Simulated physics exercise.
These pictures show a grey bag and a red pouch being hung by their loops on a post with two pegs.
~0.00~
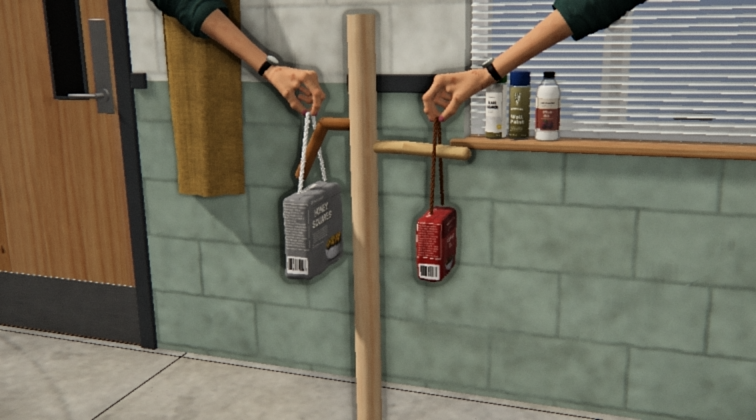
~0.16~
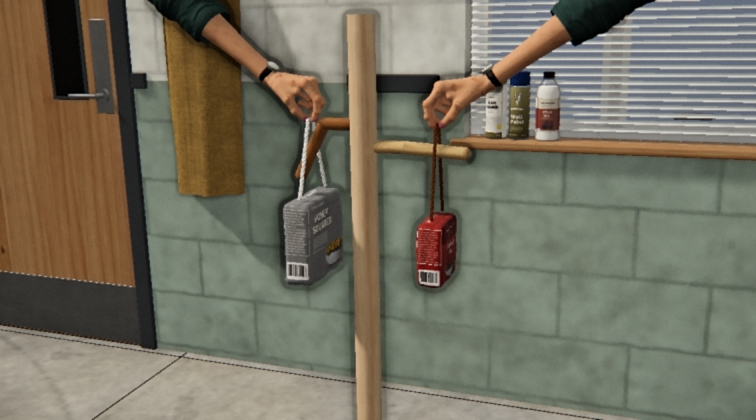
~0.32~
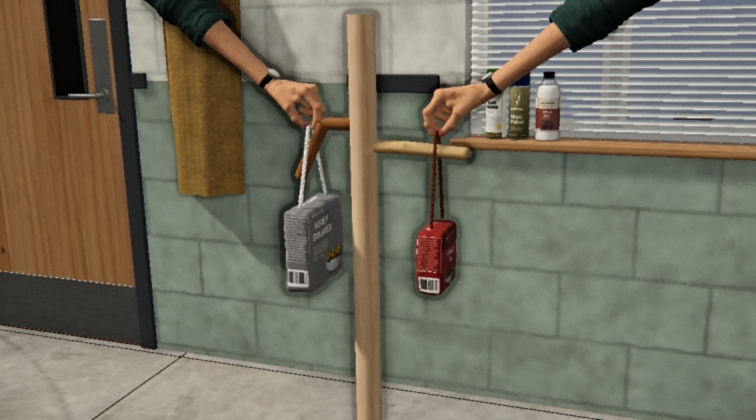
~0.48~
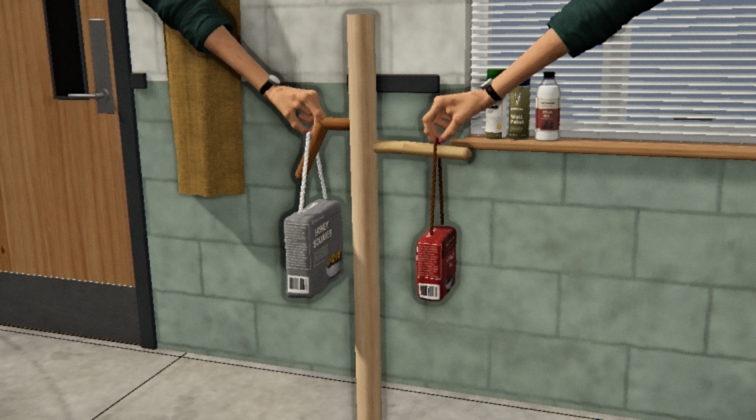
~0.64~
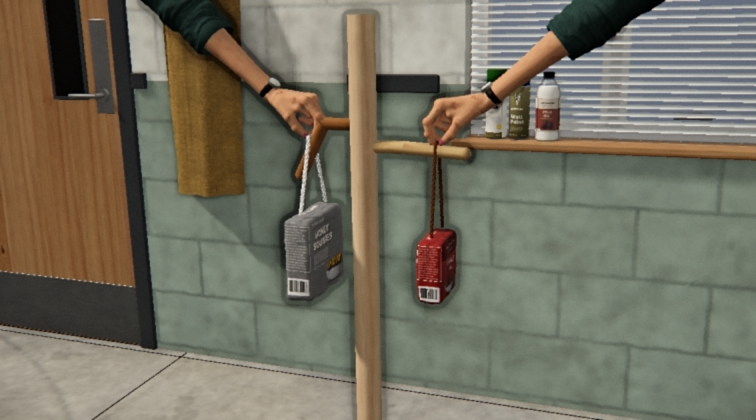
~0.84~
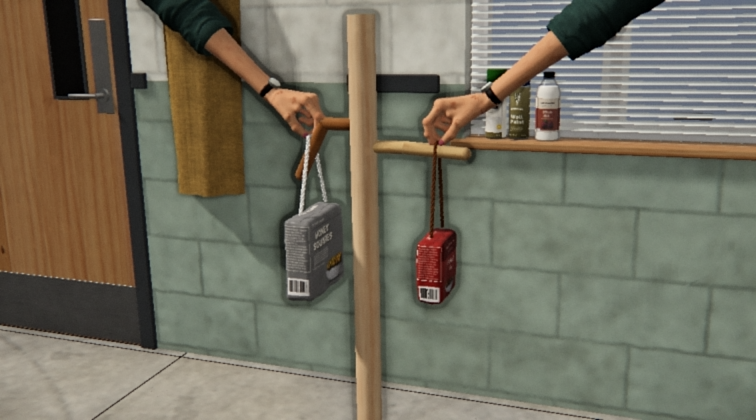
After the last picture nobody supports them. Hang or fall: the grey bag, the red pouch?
The grey bag comes down and the red pouch stays hanging.
By 1.18 s, grey bag falling near (321, 392); red pouch on its peg near (437, 267).
By 1.46 s, grey bag on the floor; red pouch on its peg near (438, 268).
When it is over, grey bag on the floor; red pouch on its peg near (437, 268). The grey bag slips off its peg and the red pouch holds on.
